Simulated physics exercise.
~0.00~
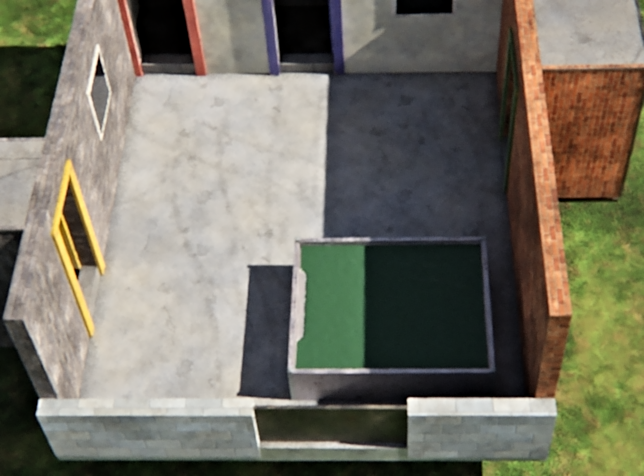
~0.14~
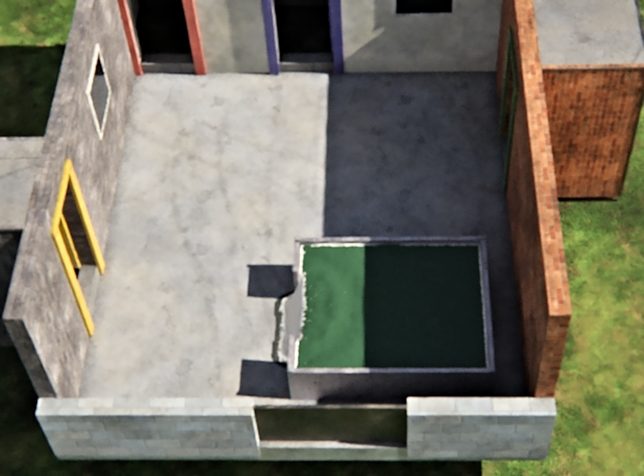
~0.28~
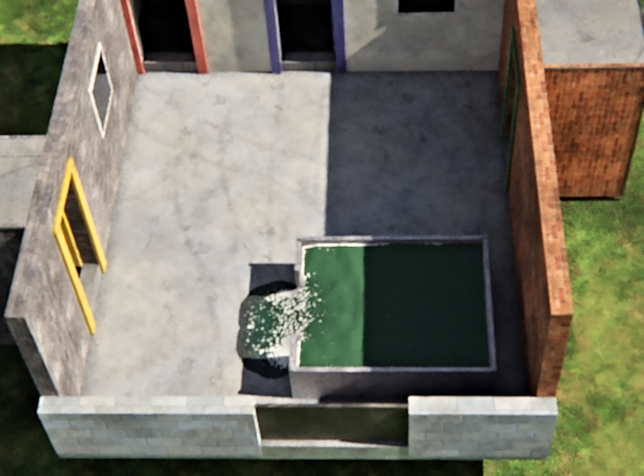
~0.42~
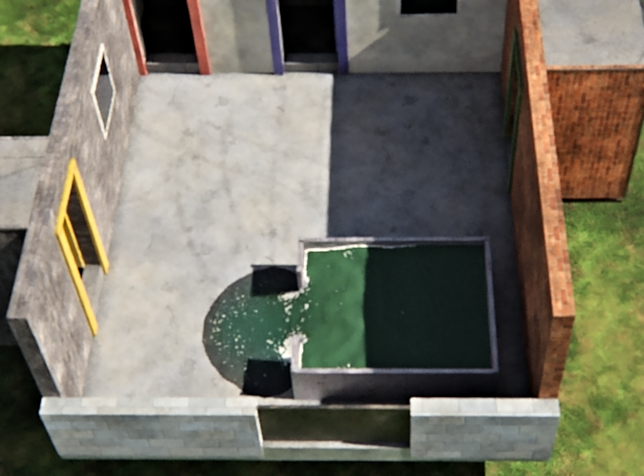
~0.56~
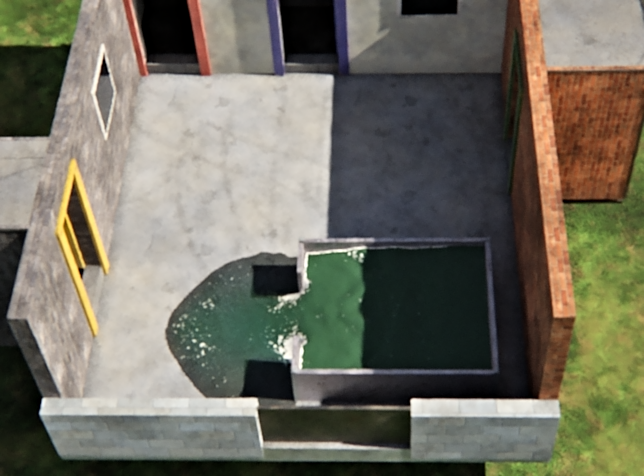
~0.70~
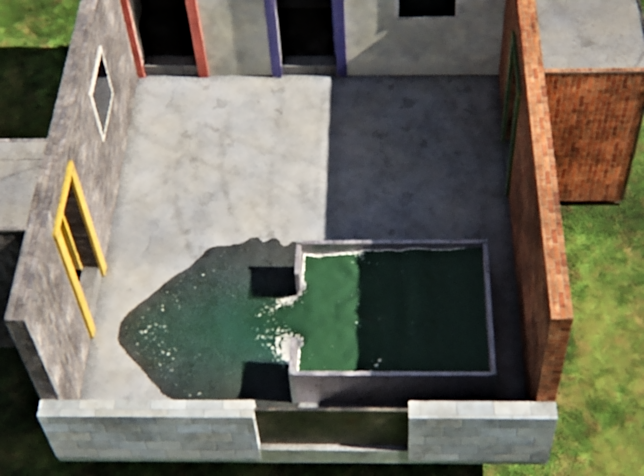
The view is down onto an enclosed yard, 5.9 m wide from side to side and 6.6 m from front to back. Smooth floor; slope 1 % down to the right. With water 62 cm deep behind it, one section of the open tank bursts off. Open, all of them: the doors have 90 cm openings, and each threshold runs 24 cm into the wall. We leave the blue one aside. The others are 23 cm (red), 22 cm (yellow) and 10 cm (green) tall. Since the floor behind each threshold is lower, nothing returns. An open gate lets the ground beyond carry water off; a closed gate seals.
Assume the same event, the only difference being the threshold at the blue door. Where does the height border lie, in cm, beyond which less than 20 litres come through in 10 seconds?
It lies at roughly 6.5 cm.
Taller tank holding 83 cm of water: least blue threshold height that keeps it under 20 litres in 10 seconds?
Minimum height: Approx. 9.5 cm.
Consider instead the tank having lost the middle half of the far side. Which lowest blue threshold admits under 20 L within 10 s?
Some 16 cm.
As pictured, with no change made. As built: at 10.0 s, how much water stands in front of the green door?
Some 12.5 cm.
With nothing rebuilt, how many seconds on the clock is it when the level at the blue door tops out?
The depth peaks at about 6.0 seconds.
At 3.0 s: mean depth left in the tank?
The mean depth is about 35 cm.
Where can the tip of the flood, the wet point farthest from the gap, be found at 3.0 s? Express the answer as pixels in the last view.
(139, 81).
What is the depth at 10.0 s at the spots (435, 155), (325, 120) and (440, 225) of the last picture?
About 8, 7 and 7 cm.
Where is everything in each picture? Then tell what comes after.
Still water, 62 cm deep, in the open tank at (390, 306); the blue door at (304, 27) is dry, in the first picture.
The front is at (280, 359), 0.2 m from the gap at (298, 323); 0.2 m2 of floor is wet, 62 cm left at the back, in the second picture.
The gap is at (300, 323), the front 0.8 m out at (242, 346); the back of the open tank holds 62 cm, in the third picture.
Water pours out at (302, 325) and has run 1.3 m, to (210, 344); about 7 cm deep outside, 62 cm at the back, in the fourth picture.
The gap is at (302, 325), the front 1.8 m out at (172, 337); the back of the open tank holds 62 cm, in the fifth picture.
Water pours out at (300, 326) and has run 2.4 m, to (126, 338); about 5 cm deep outside, 62 cm at the back; 3.8 m in a straight line remain to the blue door at (306, 29), in the sixth picture.
After 1.4 s water covers 25 % of the floor, deepest (34 cm) near (288, 328); it has not reached the blue door.
After 3.0 s water covers 40 % of the floor, deepest (27 cm) near (75, 430); it has not reached the blue door.
After 10.0 s water covers 95 % of the floor, deepest (16 cm) near (506, 266); 8 cm at the blue door, 0 litres in over its 21 cm threshold.
At the blue door as built, the water arrived by 4.1 s and peaked near 11 cm at 6.2 s.
With a threshold of 5 cm, 33 litres would have come in within the 10 s; with 7 cm, 14 litres. So under 20 litres takes about 6.5 cm.
